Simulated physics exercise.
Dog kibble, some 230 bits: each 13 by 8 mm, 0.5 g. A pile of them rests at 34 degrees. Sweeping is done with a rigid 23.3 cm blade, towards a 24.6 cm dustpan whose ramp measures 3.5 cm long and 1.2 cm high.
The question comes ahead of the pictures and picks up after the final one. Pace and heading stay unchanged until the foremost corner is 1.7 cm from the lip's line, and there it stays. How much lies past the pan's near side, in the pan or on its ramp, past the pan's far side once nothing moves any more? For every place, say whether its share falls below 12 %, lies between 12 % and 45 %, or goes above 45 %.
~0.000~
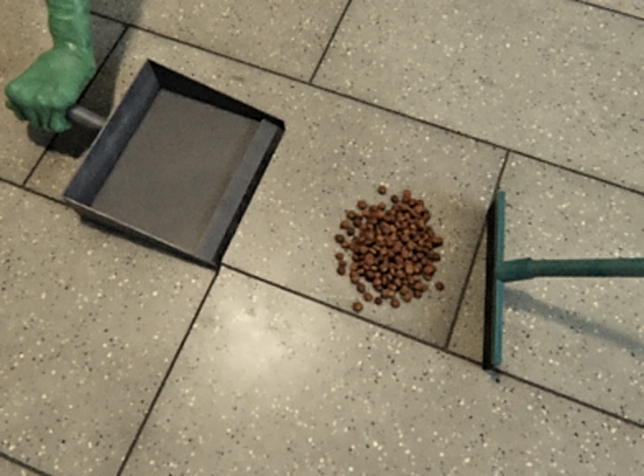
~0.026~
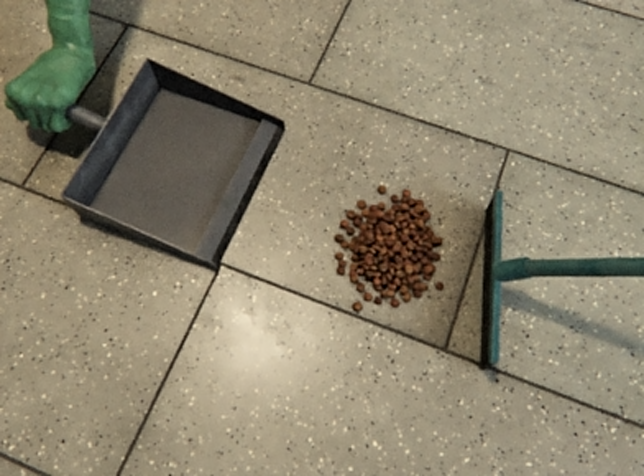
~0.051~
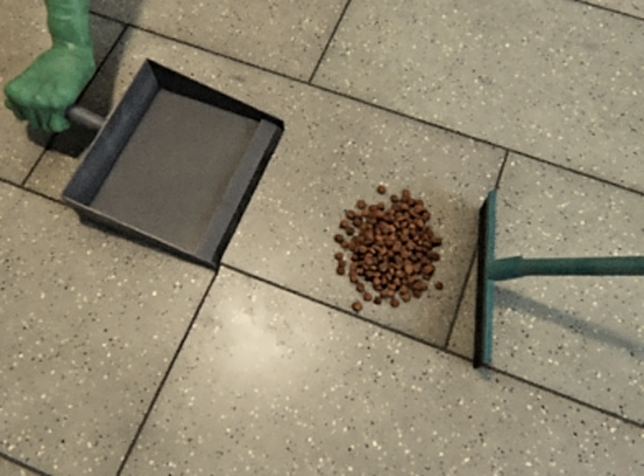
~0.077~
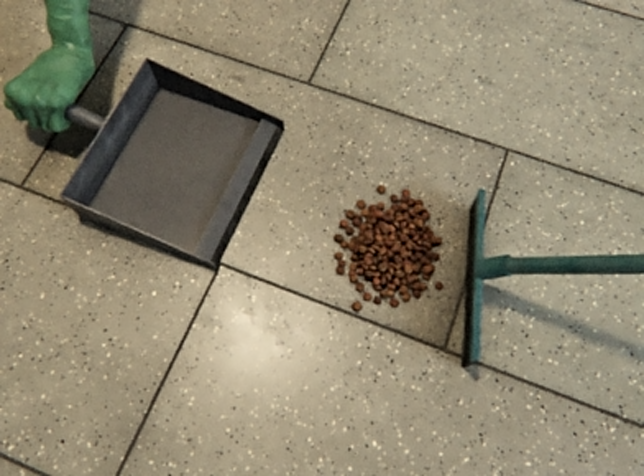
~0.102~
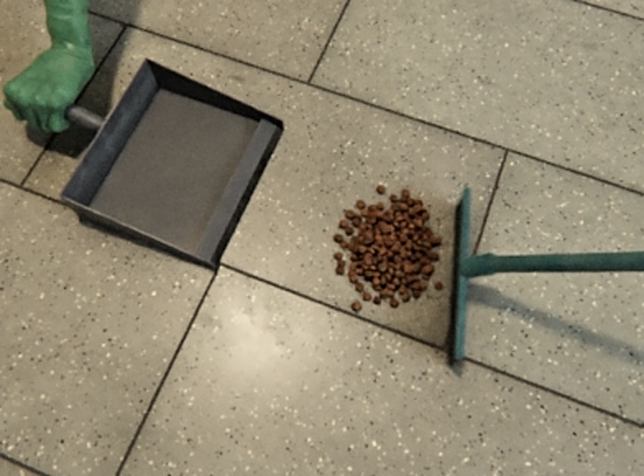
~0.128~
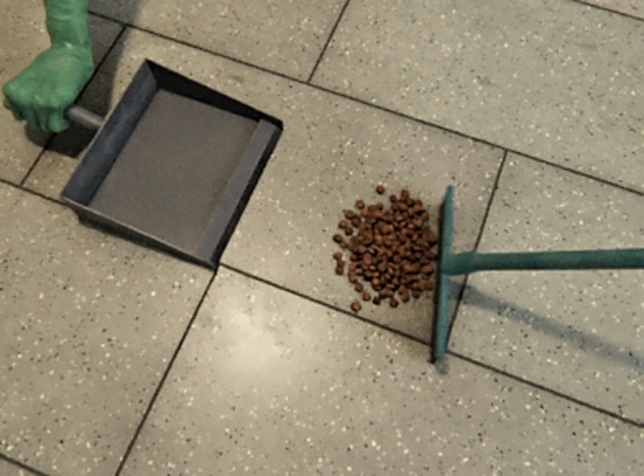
One by one: Near side: A middling portion; pan: A middling portion; far side: A slim portion.
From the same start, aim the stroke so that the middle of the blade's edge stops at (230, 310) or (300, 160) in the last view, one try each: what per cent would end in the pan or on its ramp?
First try around 20 %, second try around 15 %.
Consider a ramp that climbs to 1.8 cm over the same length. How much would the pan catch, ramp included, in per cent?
30 per cent.
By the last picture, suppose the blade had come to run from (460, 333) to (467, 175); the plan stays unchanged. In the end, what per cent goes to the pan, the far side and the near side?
Final per cent - pan 5, far 5, near 0.
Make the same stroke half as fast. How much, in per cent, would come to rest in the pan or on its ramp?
About 25 %.
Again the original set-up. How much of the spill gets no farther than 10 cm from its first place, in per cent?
5 %.
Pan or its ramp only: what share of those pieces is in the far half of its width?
Some 10 per cent.
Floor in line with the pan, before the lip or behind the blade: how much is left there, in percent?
It comes to some 45 percent.
After 0.29 s, middle of the blade 16 cm from the lip; 0 % over the lip, far side 0 %, near side 5 %.
After 0.39 s, middle of the blade 8 cm from the lip; 0 % over the lip, far side 0 %, near side 10 %.
After 0.63 s, middle of the blade 4 cm from the lip; 35 % over the lip, far side 0 %, near side 20 %.
At rest (1.2 s), near side 20 %, pan 35 %, far side 0 %, in front of the lip or behind the blade 45 %.
